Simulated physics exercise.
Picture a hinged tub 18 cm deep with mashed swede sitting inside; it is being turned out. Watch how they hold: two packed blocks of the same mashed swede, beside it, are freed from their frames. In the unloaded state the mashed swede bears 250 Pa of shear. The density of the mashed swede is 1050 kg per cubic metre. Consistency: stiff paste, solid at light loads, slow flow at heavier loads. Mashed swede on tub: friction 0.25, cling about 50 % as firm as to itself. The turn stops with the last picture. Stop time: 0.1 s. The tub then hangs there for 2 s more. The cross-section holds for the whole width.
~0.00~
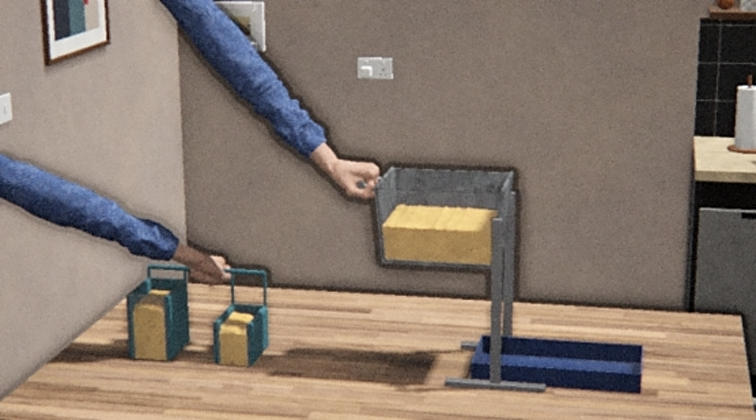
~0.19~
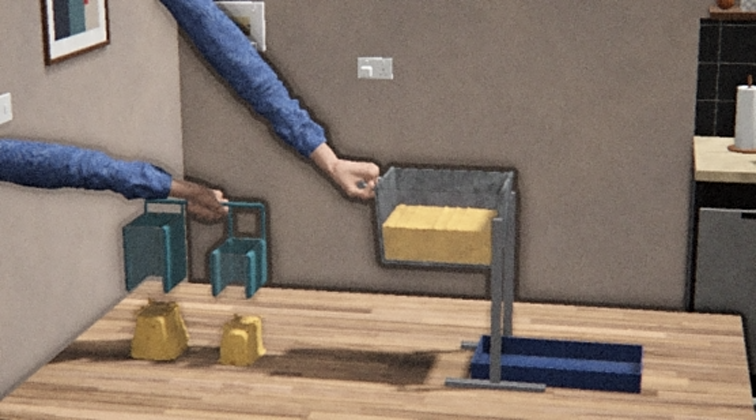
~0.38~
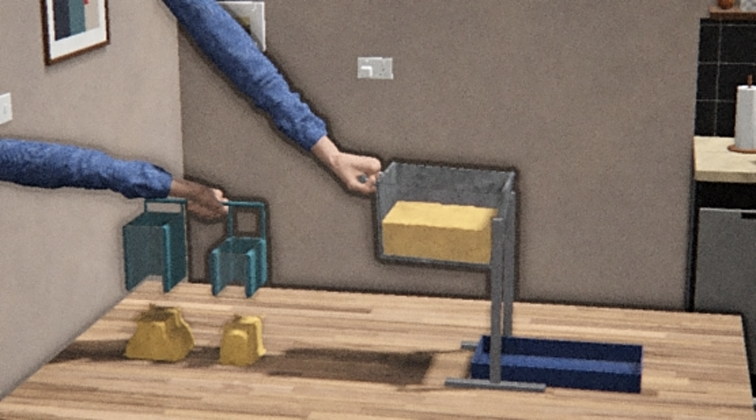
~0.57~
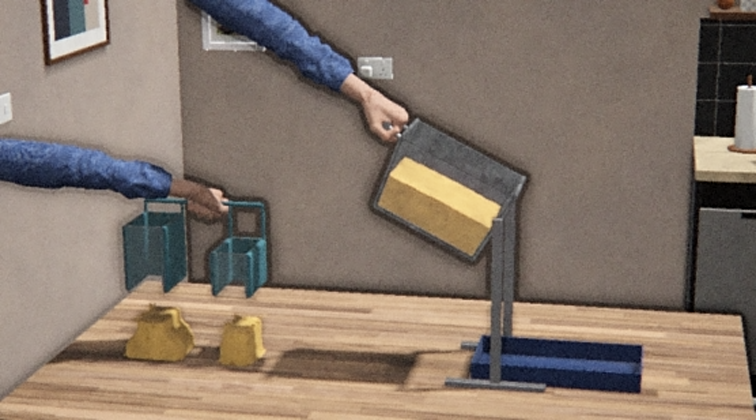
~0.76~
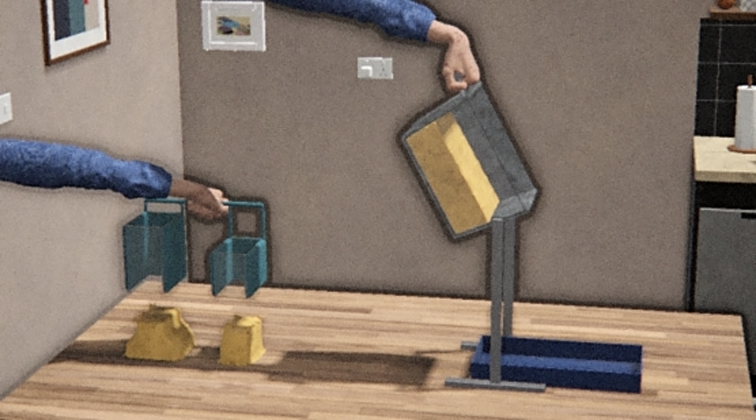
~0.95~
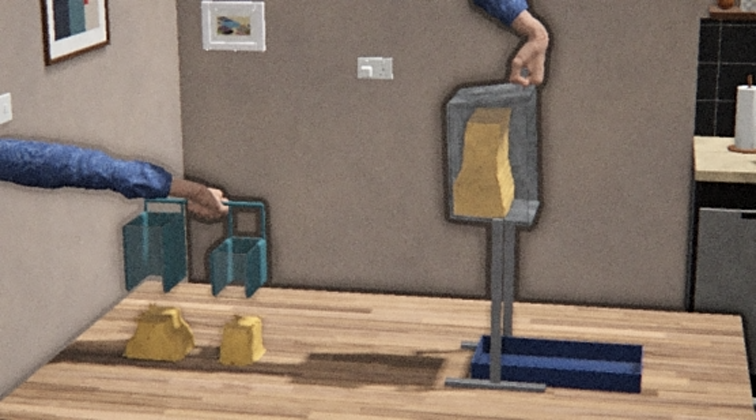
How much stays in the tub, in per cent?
Roughly 49 per cent stays in the tub.
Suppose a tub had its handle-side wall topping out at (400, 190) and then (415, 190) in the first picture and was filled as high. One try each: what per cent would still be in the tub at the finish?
Some 60 % and some 85 %, in that order.
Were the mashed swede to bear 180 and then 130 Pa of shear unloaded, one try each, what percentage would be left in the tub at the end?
You'd see 45 percent the first time and 40 percent the second.
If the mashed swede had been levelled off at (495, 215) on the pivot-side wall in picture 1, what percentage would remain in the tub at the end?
I'd guess around 35 in a hundred.
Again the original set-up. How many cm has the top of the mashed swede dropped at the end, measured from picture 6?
16 cm.
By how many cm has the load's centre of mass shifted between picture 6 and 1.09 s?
8 cm.
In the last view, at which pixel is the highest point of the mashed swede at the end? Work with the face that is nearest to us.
It ends up highest close to (474, 189).
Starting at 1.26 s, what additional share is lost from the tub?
Some 0 per cent.
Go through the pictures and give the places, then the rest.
The first frame shows handle-side rim at (378, 187), tilt 0 degrees; highest point of the mashed swede at (449, 228); test blocks 14 cm, 9.2 cm high (left to right).
The second frame shows handle-side rim at (378, 187), tilt 0 degrees; highest point of the mashed swede at (449, 228); test blocks 12 cm, 8.9 cm high (left to right).
The third frame shows handle-side rim at (379, 182), tilt 2 degrees; highest point of the mashed swede at (390, 222); test blocks 10 cm, 8.8 cm high (left to right).
The fourth frame shows handle-side rim at (404, 138), tilt 27 degrees; highest point of the mashed swede at (390, 176); test blocks 10 cm, 8.8 cm high (left to right).
The fifth frame shows handle-side rim at (469, 99), tilt 62 degrees; highest point of the mashed swede at (433, 124); test blocks 10 cm, 8.8 cm high (left to right).
The sixth frame shows handle-side rim at (527, 100), tilt 88 degrees; highest point of the mashed swede at (495, 124); test blocks 10 cm, 8.8 cm high (left to right).
By 1.09 s, the tub is at 88 degrees and holds 90 %.
By 1.26 s, the tub is at 88 degrees and holds 50 %.
By 1.43 s, the tub is at 88 degrees and holds 49 %.
By 1.60 s, the tub is at 88 degrees and holds 49 %.
By 2.95 s, at the end, the tub is at 88 degrees and holds 49 %.
